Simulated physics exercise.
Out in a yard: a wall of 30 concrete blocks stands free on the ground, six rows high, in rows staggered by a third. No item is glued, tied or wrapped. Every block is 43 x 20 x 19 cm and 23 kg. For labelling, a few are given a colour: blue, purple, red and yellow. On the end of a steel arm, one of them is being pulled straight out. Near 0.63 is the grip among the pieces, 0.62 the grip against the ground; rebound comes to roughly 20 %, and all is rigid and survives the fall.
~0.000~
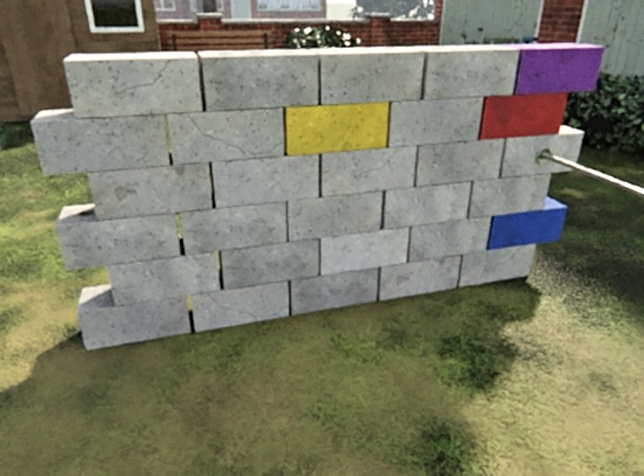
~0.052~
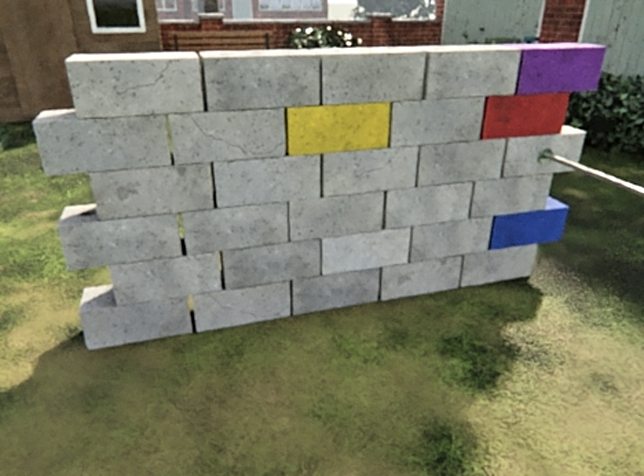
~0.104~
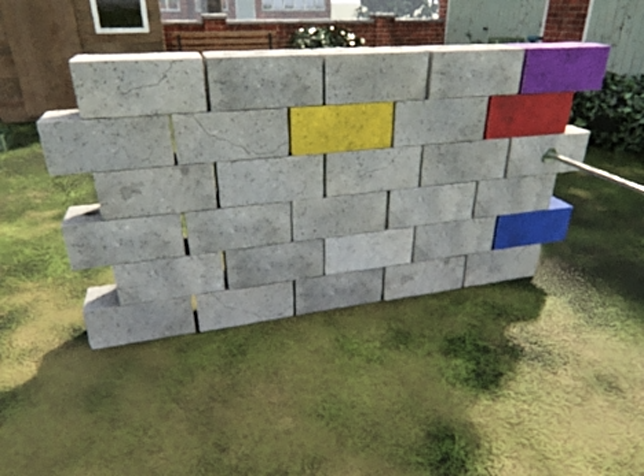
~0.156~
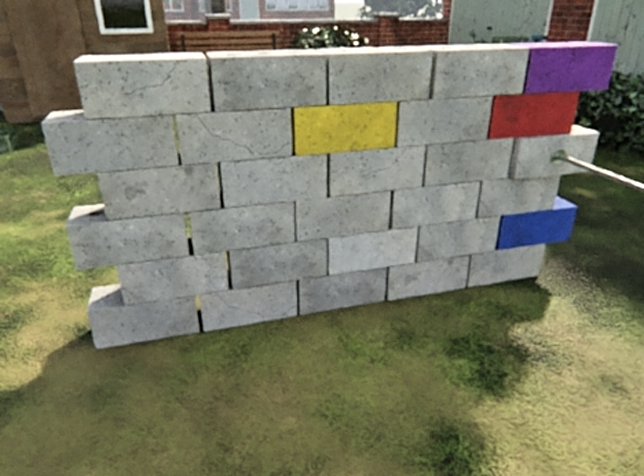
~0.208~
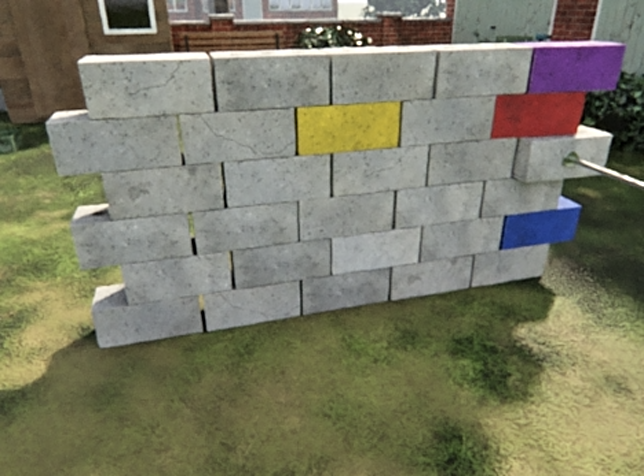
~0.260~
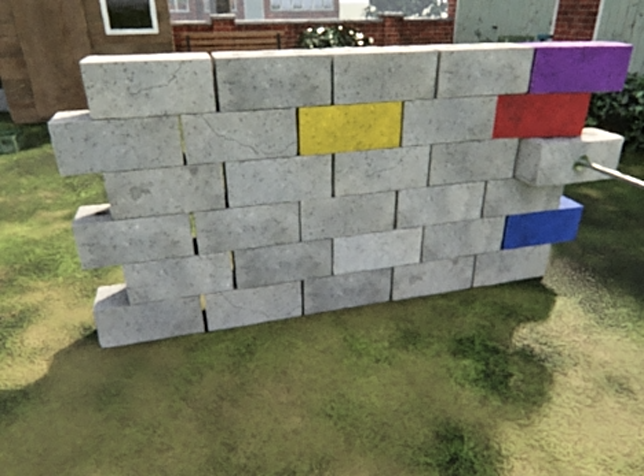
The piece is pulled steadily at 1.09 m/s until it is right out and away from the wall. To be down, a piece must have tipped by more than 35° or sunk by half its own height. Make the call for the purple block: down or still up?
My call: Down.
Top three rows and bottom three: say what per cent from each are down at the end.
Top: 10%, bottom: 0%.
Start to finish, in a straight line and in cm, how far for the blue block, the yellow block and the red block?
About: Blue 0, yellow 0, red 100.
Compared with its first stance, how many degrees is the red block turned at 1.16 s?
I'd put it at roughly 80 degrees away from its starting angle.
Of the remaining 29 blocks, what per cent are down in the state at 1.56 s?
5 percent by then.
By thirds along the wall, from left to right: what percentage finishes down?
Left third 0 per cent, middle 0 per cent, right 20 per cent.
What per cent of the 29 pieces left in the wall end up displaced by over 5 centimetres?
Shifted share: 5 %.
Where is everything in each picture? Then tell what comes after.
In the first frame (each place is the centre of the face we see best; the camera pans a little), pulled block (523, 148) not yet moving; purple block (561, 70); red block (525, 116); blue block (528, 228); the others all in place.
In the second frame, pulled block (525, 148) not yet moving; purple block (563, 70).
In the third frame, pulled block (529, 148) 3 mm out; purple block (567, 70).
In the fourth frame, pulled block (537, 149) 31 mm out; purple block (572, 69).
In the fifth frame, pulled block (549, 152) 9 cm out; purple block (578, 69) moved 27 mm; red block (539, 116) moved 16 mm; 2 have shifted.
In the sixth frame, pulled block (559, 155) 14 cm out; purple block (582, 69) moved 53 mm; red block (541, 116) moved 30 mm; yellow block (352, 129); 2 have shifted.
By 0.40 s, none of the 29 other blocks down, 2 disturbed; purple block moved 14 cm; red block moved 8 cm.
By 0.70 s, none of the 29 other blocks down, 3 disturbed; purple block tilted 15°, 7 cm lower; red block tilted 15°.
By 1.16 s, 2 of the 29 other blocks down; purple block on its side; red block on its side.
When it is over (2.1 s), 2 of the 29 other blocks down; purple block on its side; red block on its side; blue block unmoved. In pixels of the last frame, middles, red block near (538, 325).
